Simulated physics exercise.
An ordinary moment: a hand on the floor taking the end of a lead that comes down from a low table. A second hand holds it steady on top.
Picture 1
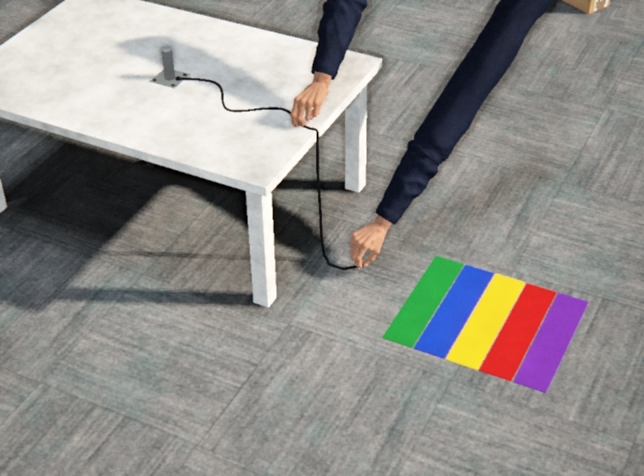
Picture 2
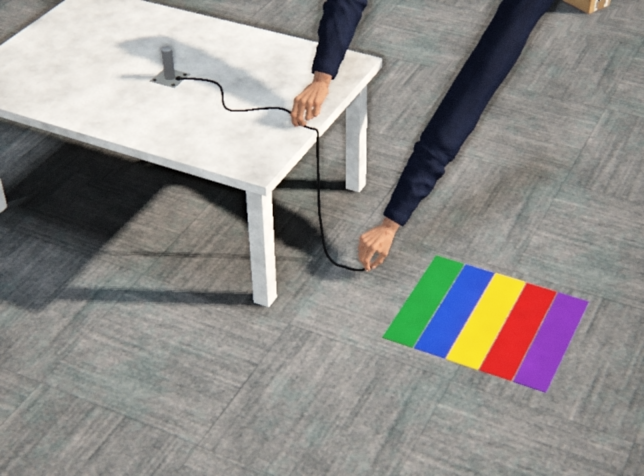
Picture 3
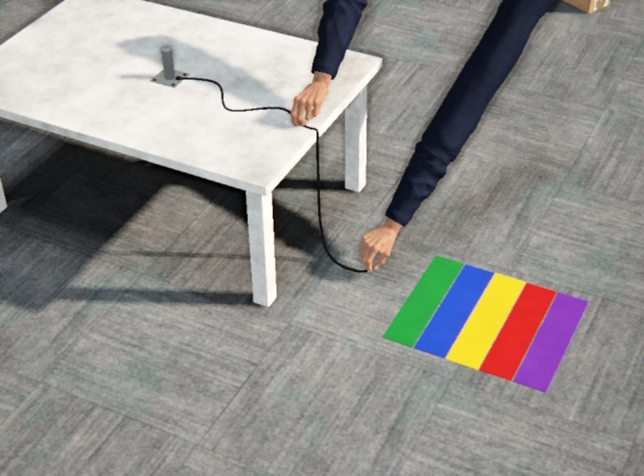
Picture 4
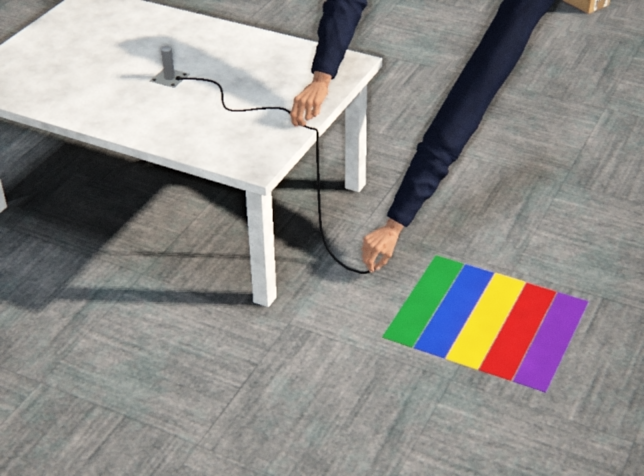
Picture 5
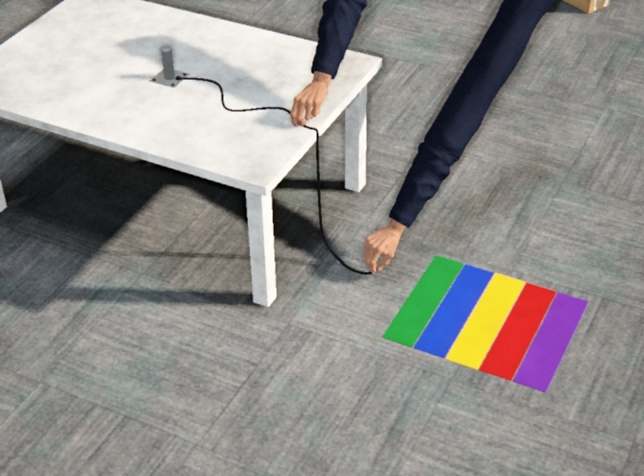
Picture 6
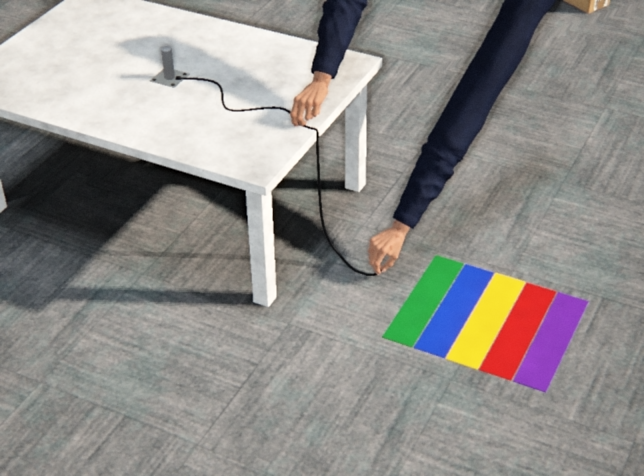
A hand near the floor draws the end of a black cord slightly right.
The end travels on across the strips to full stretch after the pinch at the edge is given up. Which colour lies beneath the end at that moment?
Yellow.
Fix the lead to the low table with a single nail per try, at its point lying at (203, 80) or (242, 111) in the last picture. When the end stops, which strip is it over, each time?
One after the other: Yellow, then blue.
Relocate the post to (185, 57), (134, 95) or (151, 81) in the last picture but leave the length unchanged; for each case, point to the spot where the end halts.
Taking the tries in turn, you get (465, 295), (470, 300) and (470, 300).
A little later, end near (427, 285); over green.
Next, end near (467, 297); over blue.
When it is tight, end near (489, 305); over yellow. The yellow one.
